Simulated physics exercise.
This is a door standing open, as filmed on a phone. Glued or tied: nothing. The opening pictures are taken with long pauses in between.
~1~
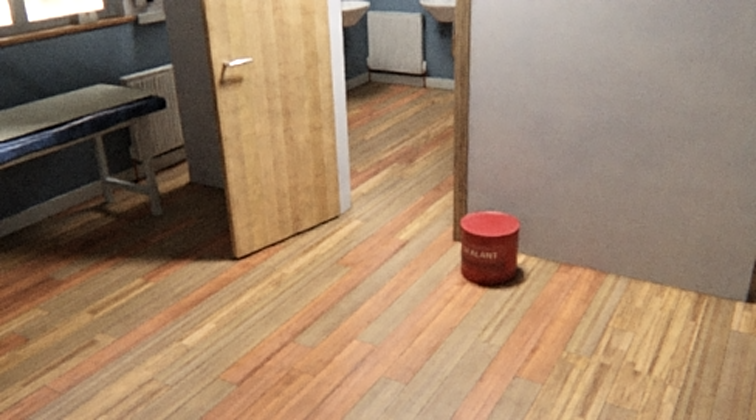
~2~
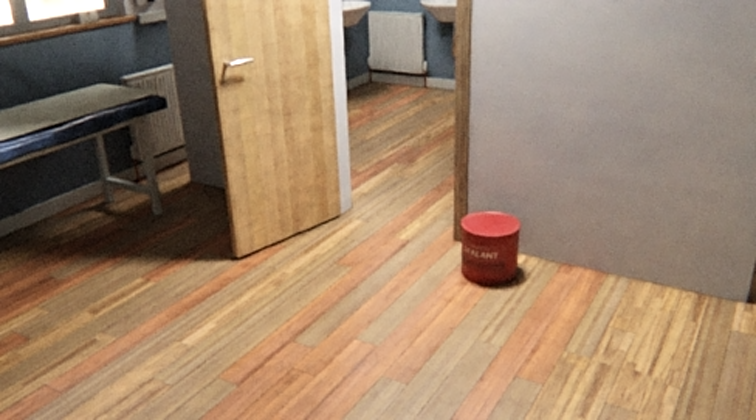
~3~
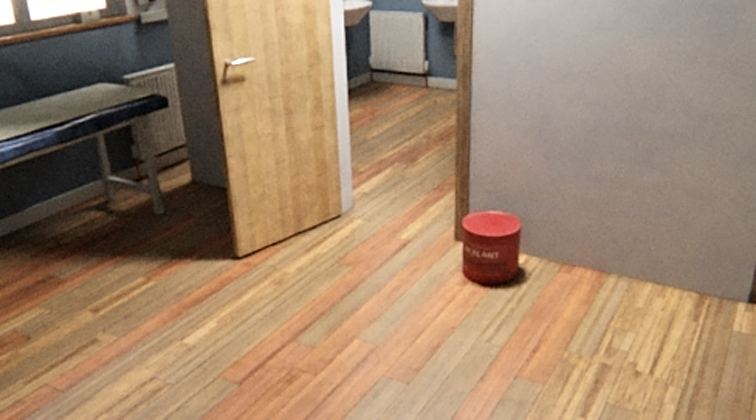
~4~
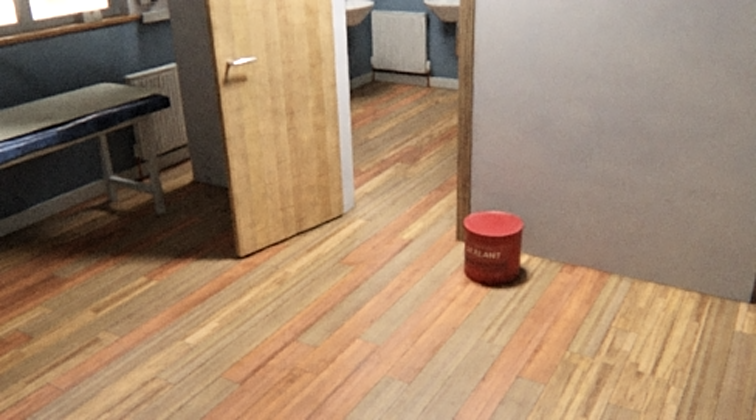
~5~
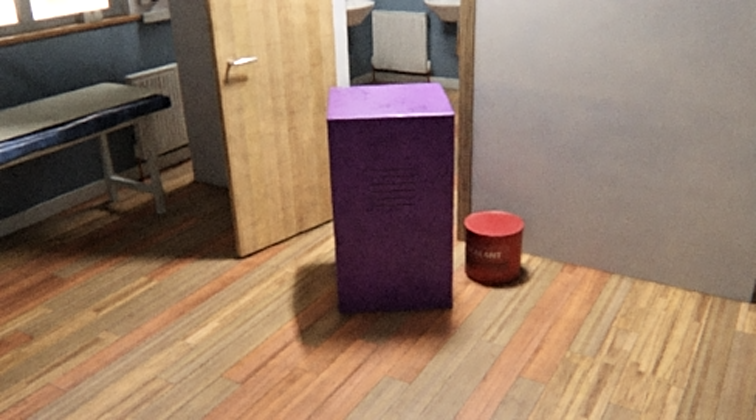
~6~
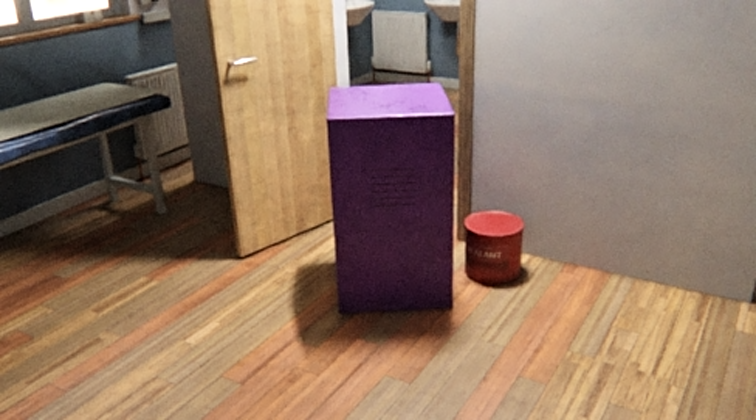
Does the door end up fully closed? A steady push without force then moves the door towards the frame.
No: The door falls short.
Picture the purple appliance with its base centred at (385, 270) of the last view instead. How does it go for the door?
Held up partway.
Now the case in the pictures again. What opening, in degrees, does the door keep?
It stays open at around 60°.
Then, 0.40 s later than the last frame, open by 93°.
Then, 0.60 s later than the last frame, open by 81°.
Then, 0.70 s later than the last frame, open by 74°.
Then, 0.90 s later than the last frame, open by 60°.
When it is over, open by 59°; both as before. End places, in pixels of the last picture, purple appliance near (391, 196).
